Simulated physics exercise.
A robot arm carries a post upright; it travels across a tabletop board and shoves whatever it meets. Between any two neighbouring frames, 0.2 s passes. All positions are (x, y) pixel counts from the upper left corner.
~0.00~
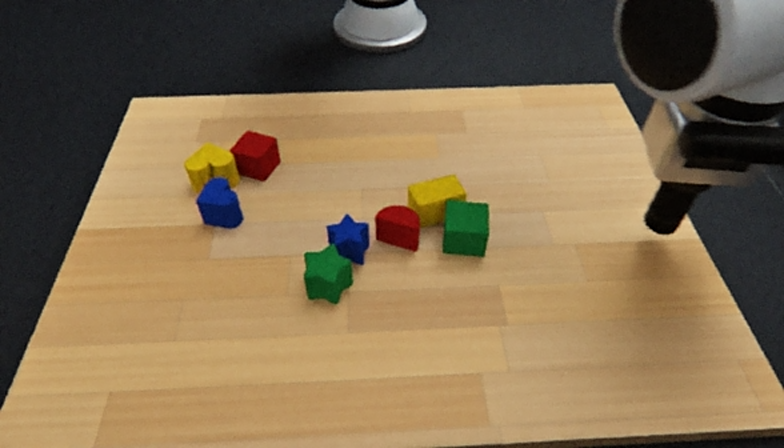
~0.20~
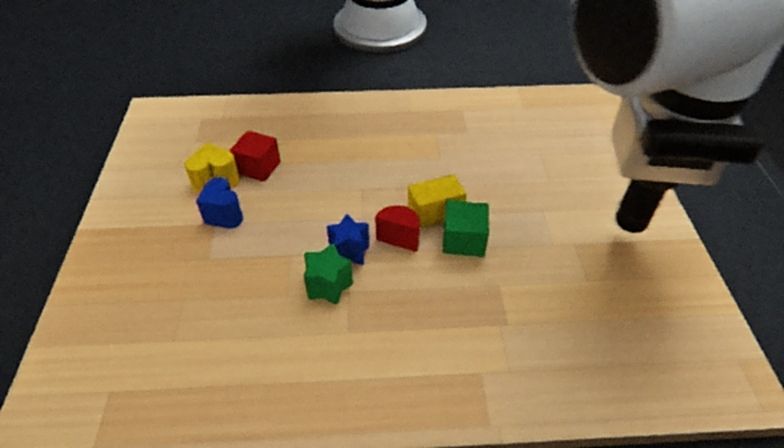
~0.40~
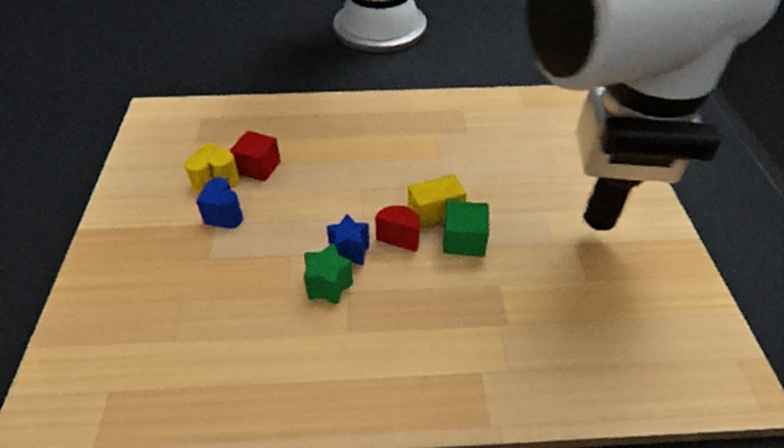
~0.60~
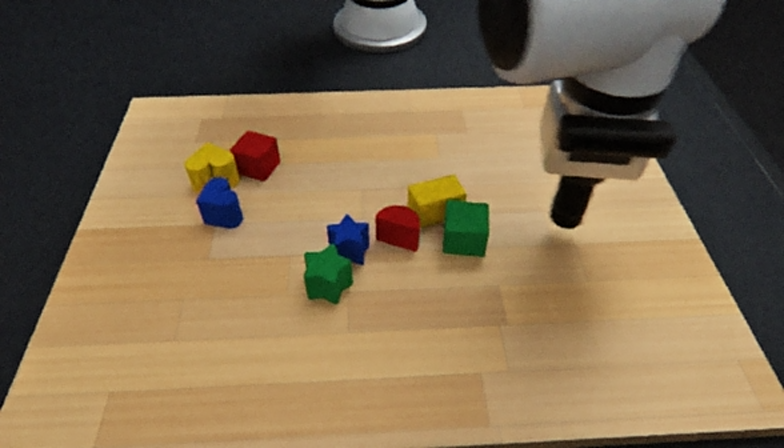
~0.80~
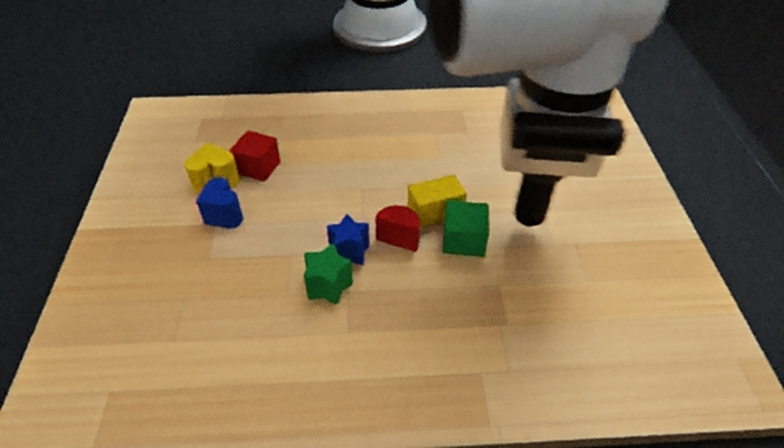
A robot arm with a dark post moving left above a wooden board, while the colourful blocks on it stay still.
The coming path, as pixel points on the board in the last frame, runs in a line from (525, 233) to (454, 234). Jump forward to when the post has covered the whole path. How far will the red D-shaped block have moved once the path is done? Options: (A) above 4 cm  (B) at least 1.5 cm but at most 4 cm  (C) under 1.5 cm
It's B.
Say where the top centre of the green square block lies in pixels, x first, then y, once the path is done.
When the path ends, it will be at (423, 223).
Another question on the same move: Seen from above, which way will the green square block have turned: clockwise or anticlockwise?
Anticlockwise.
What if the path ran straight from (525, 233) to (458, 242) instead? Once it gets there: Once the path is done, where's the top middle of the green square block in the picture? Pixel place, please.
It ends at (423, 225).
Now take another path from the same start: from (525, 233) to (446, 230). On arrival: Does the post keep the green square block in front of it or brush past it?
The post keeps it before itself.
What follows on the original path. Halfway along, post at (492, 217); green square block at (456, 217).
At the end, post at (456, 217); red D-shaped block at (379, 218), turned 15° clockwise; yellow oblong unmoved; green square block at (423, 223), turned 30° anticlockwise.
